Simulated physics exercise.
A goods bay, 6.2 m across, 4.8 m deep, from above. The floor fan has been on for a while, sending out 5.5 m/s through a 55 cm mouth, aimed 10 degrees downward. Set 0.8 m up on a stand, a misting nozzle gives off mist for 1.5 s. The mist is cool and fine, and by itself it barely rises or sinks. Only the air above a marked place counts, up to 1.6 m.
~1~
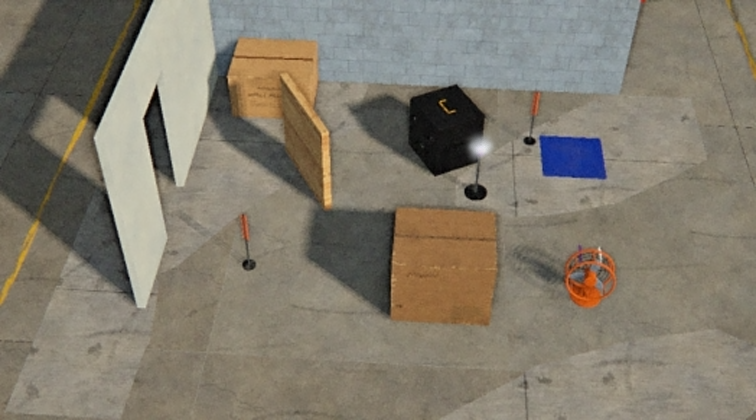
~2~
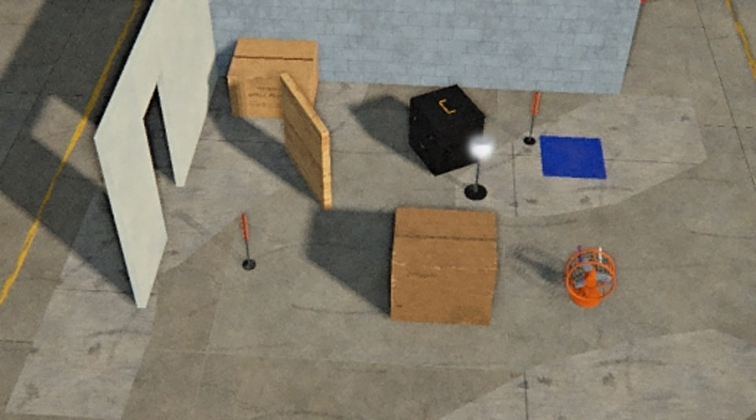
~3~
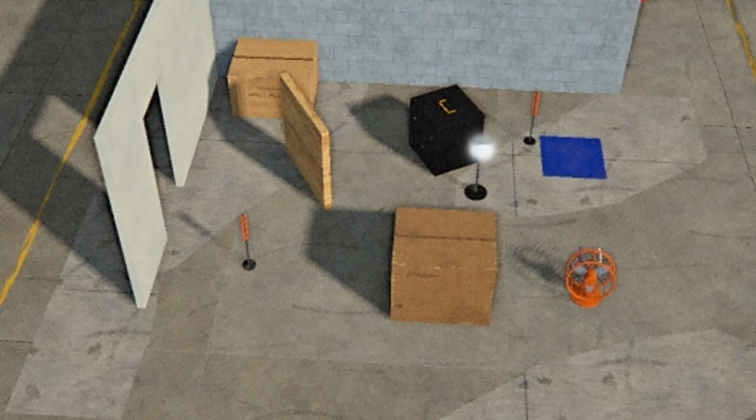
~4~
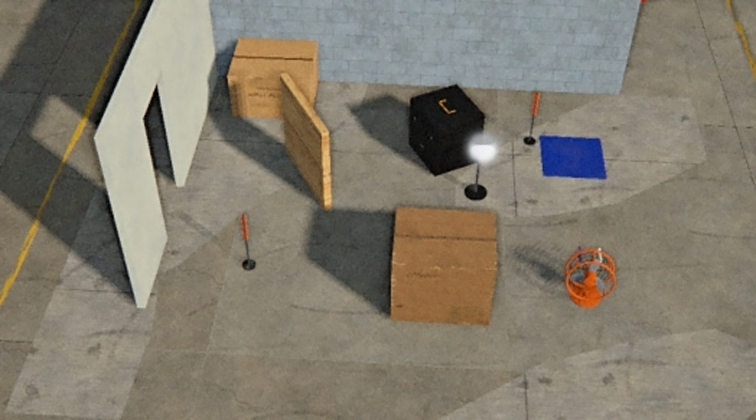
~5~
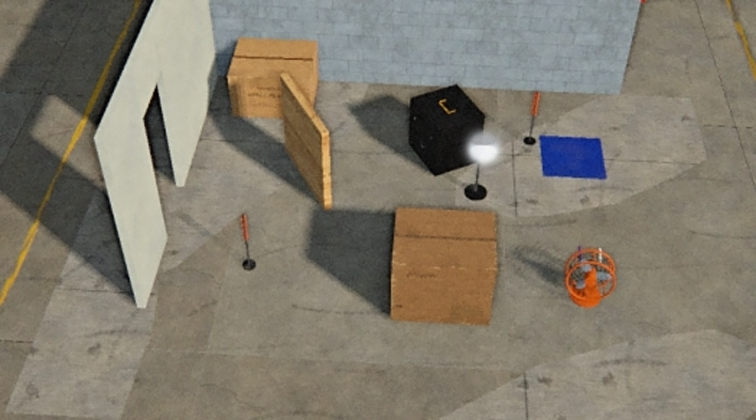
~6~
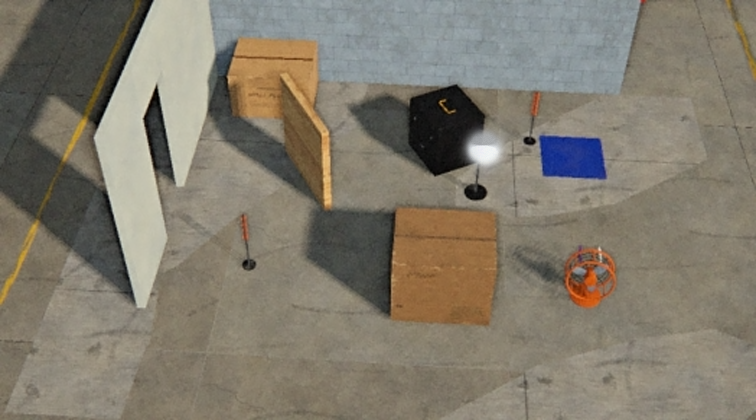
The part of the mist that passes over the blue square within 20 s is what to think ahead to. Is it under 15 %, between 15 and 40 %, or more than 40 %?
Less than 15 %.
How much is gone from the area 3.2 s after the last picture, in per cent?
About 0 %.
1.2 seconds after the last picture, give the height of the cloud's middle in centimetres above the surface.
Roughly 70 cm up.
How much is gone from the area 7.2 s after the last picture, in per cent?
1 %.
Then, 1.2 s after the last picture, 0 % is gone from the area; 0 % has passed over the blue square, and the middle of the rest is near (487, 149).
Then, 3.2 s after the last picture, 0 % is gone from the area; 0 % has passed over the blue square, and the middle of the rest is near (495, 148).
Then, 7.2 s after the last picture, 1 % is gone from the area; 3 % has passed over the blue square, and the middle of the rest is near (477, 114).
Then, 19.2 s after the last picture, 34 % is gone from the area; 3 % has passed over the blue square, and the middle of the rest is near (340, 80).
